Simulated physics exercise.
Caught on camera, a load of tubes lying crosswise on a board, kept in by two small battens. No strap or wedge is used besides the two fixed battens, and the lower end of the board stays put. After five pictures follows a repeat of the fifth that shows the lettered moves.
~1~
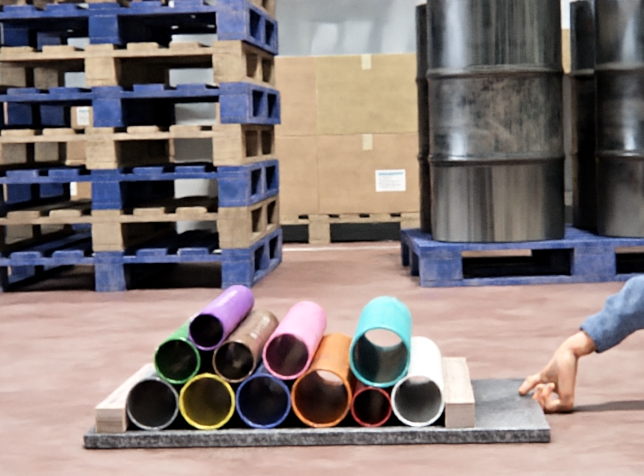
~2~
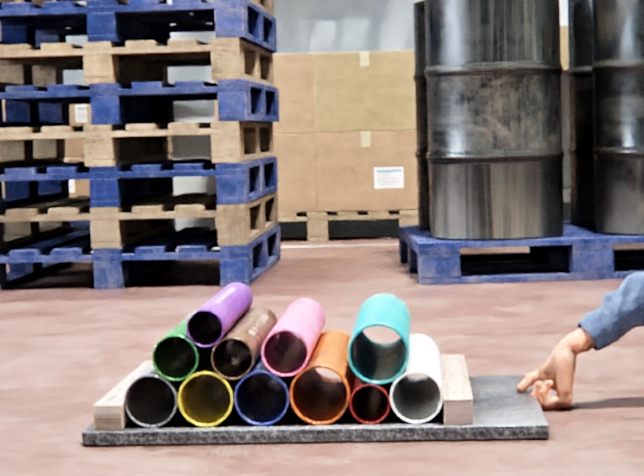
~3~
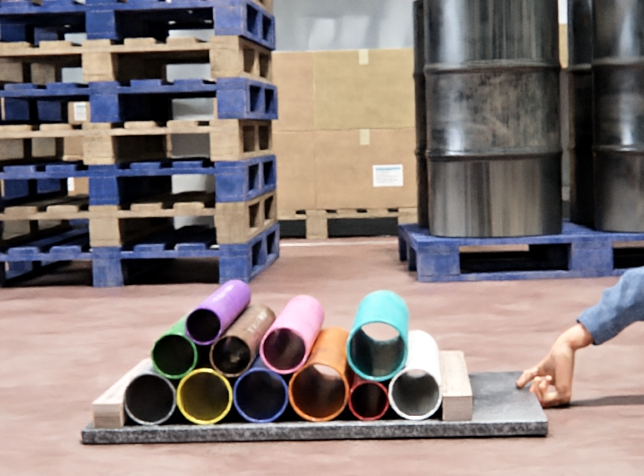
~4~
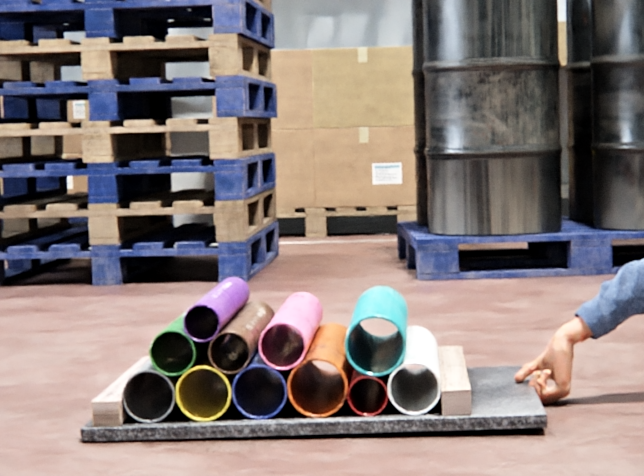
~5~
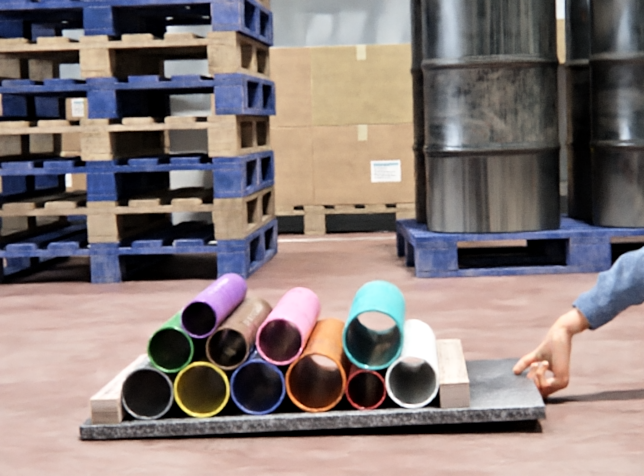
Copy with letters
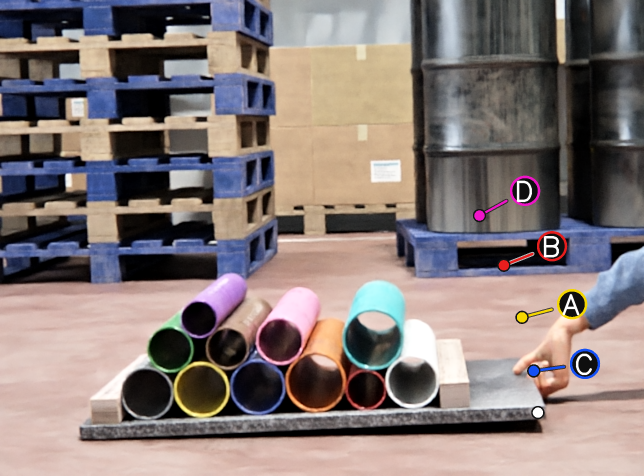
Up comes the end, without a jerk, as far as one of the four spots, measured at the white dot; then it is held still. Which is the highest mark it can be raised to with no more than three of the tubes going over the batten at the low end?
Lift it to D and no more.
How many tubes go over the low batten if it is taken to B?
At B the number is none.
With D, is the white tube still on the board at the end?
Yes, with D.
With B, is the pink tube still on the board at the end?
Yes.
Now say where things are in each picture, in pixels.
In the first picture, grey tube (153, 404); yellow tube (207, 402); blue tube (263, 401).
In the second picture, blue tube (262, 398); orange tube (320, 395).
In the third picture, board (322, 393); red tube (369, 401); white tube (416, 393); pink tube (284, 350).
In the fourth picture, board (320, 388); grey tube (149, 396); yellow tube (204, 394).
In the fifth picture, board (319, 384); grey tube (147, 393); yellow tube (202, 390).
On the copy, A at (522, 317); B at (504, 265); C at (534, 371); D at (480, 216); the white dot at (538, 412).
On D. First, board at 18°.
Then, board at 27°.
Finally, board at 27°, two over the low batten (green, purple).
By contrast, A none over the low batten; B none over the low batten; C none over the low batten.
